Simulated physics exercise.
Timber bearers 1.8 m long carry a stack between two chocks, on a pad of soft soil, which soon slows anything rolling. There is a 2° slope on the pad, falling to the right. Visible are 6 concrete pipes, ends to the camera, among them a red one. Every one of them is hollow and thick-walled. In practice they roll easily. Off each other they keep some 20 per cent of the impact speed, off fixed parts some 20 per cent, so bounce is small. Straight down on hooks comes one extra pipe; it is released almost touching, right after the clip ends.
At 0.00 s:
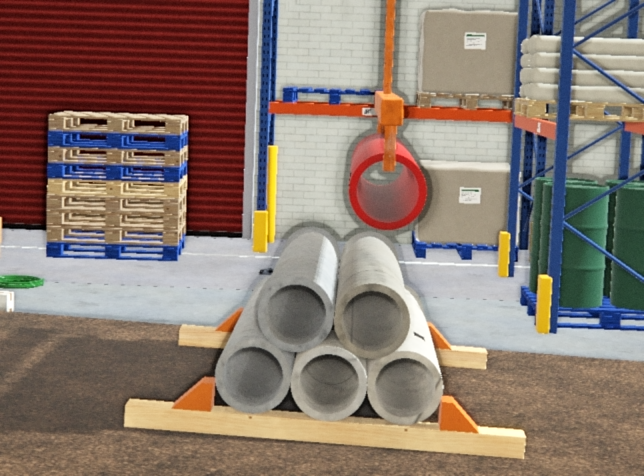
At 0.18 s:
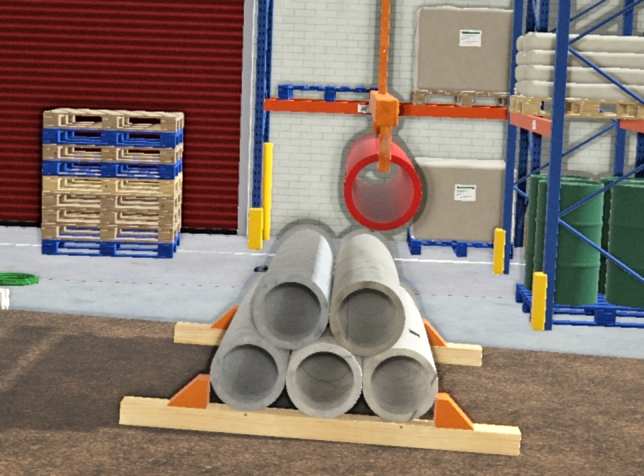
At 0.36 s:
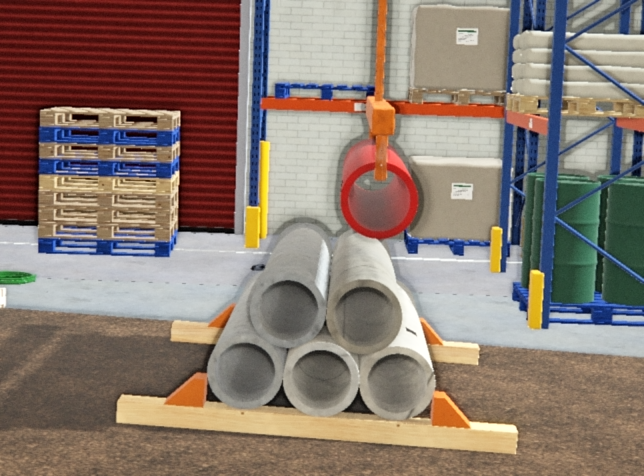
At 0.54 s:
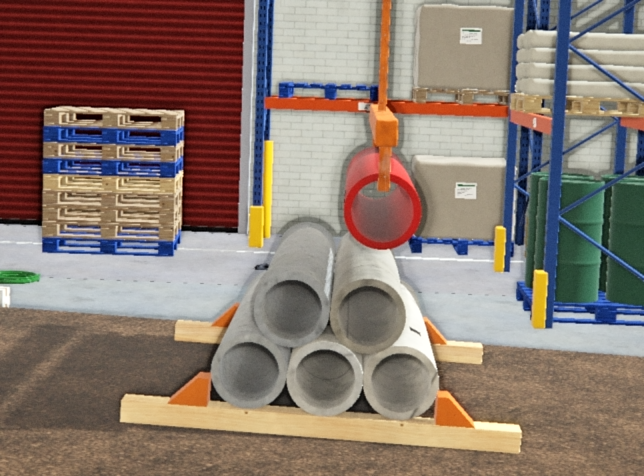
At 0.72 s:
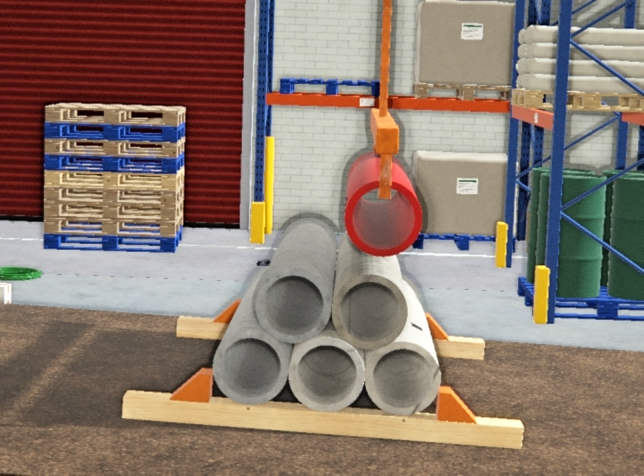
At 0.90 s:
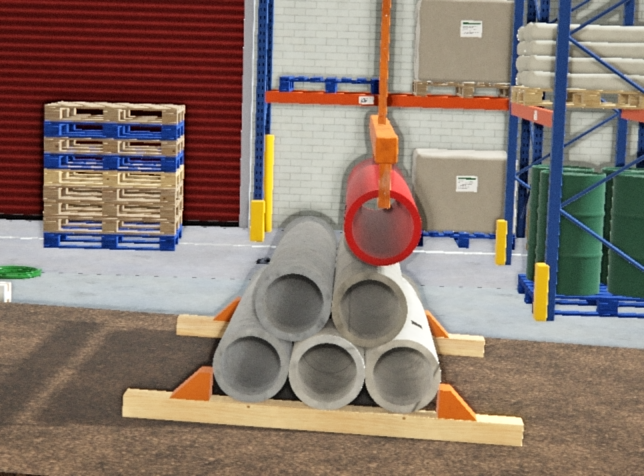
A red hollow pipe hangs from an orange hook above a stack of five grey concrete pipes, their open ends facing the camera, in a warehouse yard. The stack rests on timber bearers between orange chocks, with pallets and a red shutter at left, and blue racking and green drums at right. The hook slowly lowers the red pipe toward the upper right pipe while the view shifts slightly.
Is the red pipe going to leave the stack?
Yes.
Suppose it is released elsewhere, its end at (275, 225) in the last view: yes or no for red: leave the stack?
Released there, red: It happens.
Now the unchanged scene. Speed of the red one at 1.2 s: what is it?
It moves at about 0.2 m/s.
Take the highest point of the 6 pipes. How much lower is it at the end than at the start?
Drop: Approx. 55 centimetres.
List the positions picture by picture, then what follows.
The first picture shows red (388, 191); red hangs on the hooks; 3 form the bottom row.
The second picture shows red (383, 192); red hangs on the hooks; lowered 2 cm.
The third picture shows red (379, 200); red hangs on the hooks; lowered 6 cm.
The fourth picture shows red (382, 211); red hangs on the hooks; lowered 11 cm.
The fifth picture shows red (383, 218); red hangs on the hooks; lowered 16 cm.
The sixth picture shows red (383, 227); red hangs on the hooks; lowered 21 cm.
Then, 1.2 s in, red is up on others, 30 cm inside the right chock, rolling right; 0 off the stack.
Then, 1.5 s in, red is up on others, 15 cm inside the right chock, rolling right; 0 off the stack.
Then, 1.9 s in, red is beyond the right chock, rolling right; 1 off the stack.
In the end (3.0 s), red is beyond the right chock; 1 off the stack.
